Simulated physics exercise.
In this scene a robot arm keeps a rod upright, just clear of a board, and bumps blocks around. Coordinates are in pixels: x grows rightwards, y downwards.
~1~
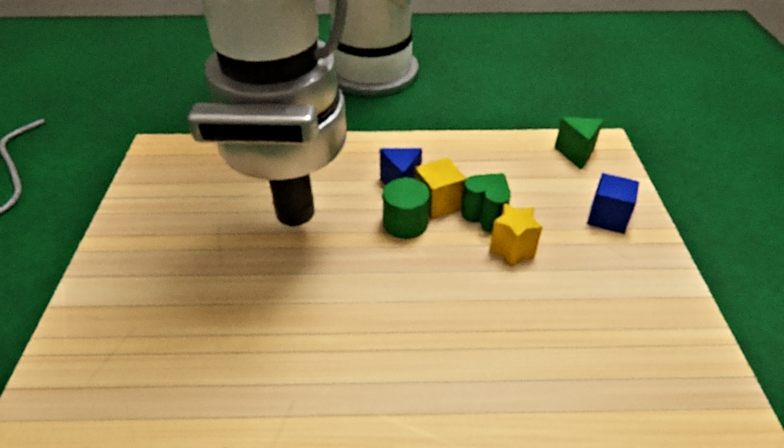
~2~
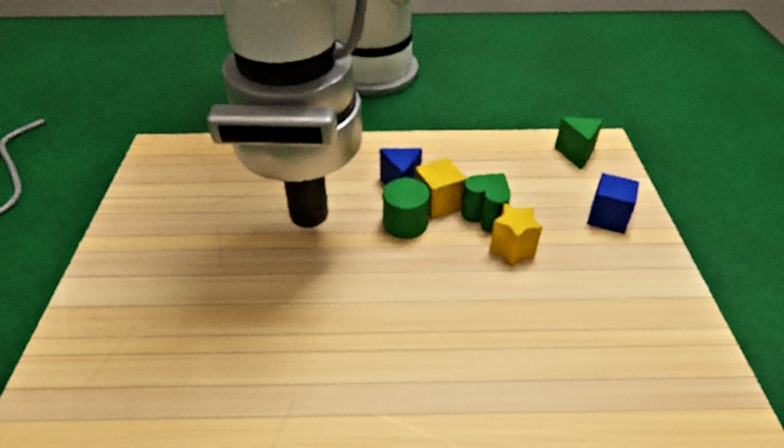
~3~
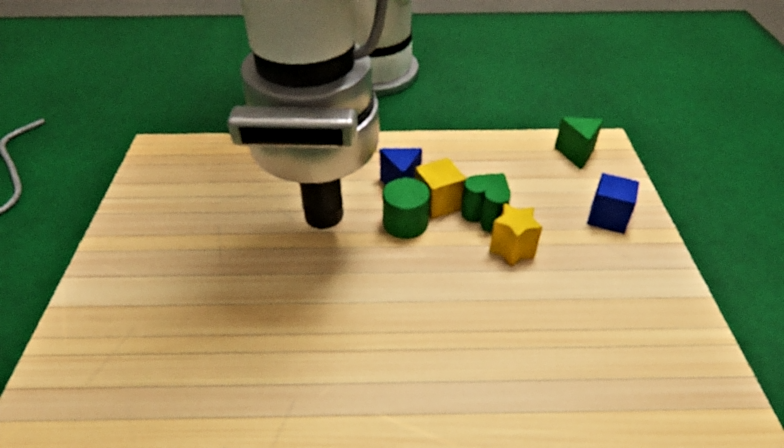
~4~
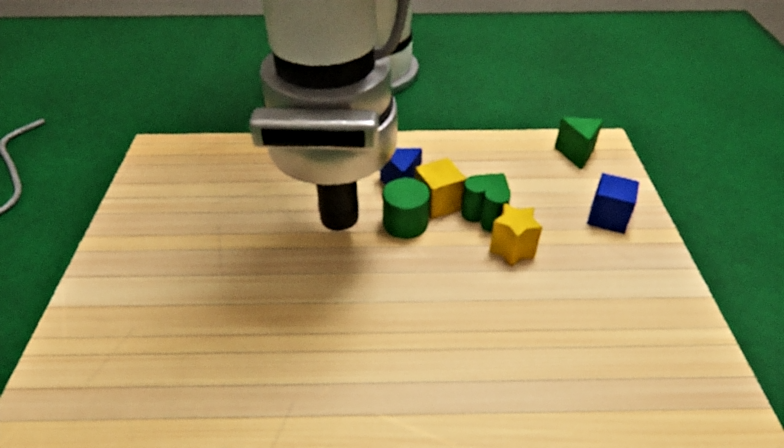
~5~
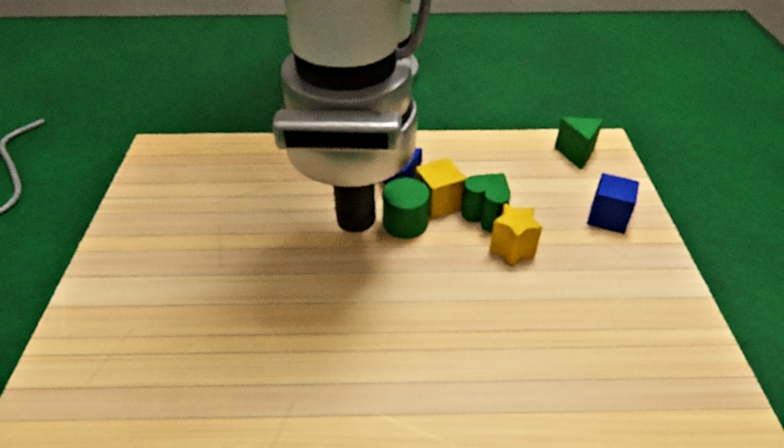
The footage shows a robotic arm with a dark rod moving steadily rightward just above a wooden board, drawing close to a green cylinder beside yellow, green and blue blocks, while all the blocks remain still.
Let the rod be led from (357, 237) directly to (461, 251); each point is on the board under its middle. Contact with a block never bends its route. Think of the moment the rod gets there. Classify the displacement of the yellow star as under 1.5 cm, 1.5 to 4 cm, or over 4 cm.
That one ends up within 1.5 cm of where it is now.
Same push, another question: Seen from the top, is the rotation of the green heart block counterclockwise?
It seems not.
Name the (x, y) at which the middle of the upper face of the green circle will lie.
Answer: (461, 190).
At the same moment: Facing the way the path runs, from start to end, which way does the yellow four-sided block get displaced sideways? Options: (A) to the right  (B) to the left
The correct letter is B.
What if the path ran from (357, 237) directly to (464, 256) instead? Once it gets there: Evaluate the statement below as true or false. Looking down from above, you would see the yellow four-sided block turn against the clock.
My answer: True.
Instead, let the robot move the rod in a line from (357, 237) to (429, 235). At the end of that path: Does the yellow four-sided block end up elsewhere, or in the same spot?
The yellow four-sided block will not stay where it is.
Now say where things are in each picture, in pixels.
The first frame shows tip of the rod (296, 214), middles of tops, green circle (406, 192), yellow four-sided block (441, 172), green heart block (490, 186), yellow star (519, 218).
The second frame shows rod (310, 215), nothing pushed.
The third frame shows rod (324, 217), nothing pushed.
The fourth frame shows rod (340, 218), nothing pushed.
The fifth frame shows rod (356, 220), green circle (406, 192), yellow four-sided block (441, 172), green heart block (490, 186), yellow star (519, 218).
On the path given first. One third of the way, rod (393, 225); green circle (425, 191); yellow four-sided block (449, 168), turned 20° anticlockwise.
Two thirds of the way, rod (427, 229); green circle (449, 190); yellow four-sided block (456, 163), turned 40° anticlockwise; green heart block (494, 184).
At the end, rod (463, 234); green circle (461, 190); yellow four-sided block (457, 161), turned 45° anticlockwise; green heart block (497, 181), turned 30° clockwise; yellow star unmoved.
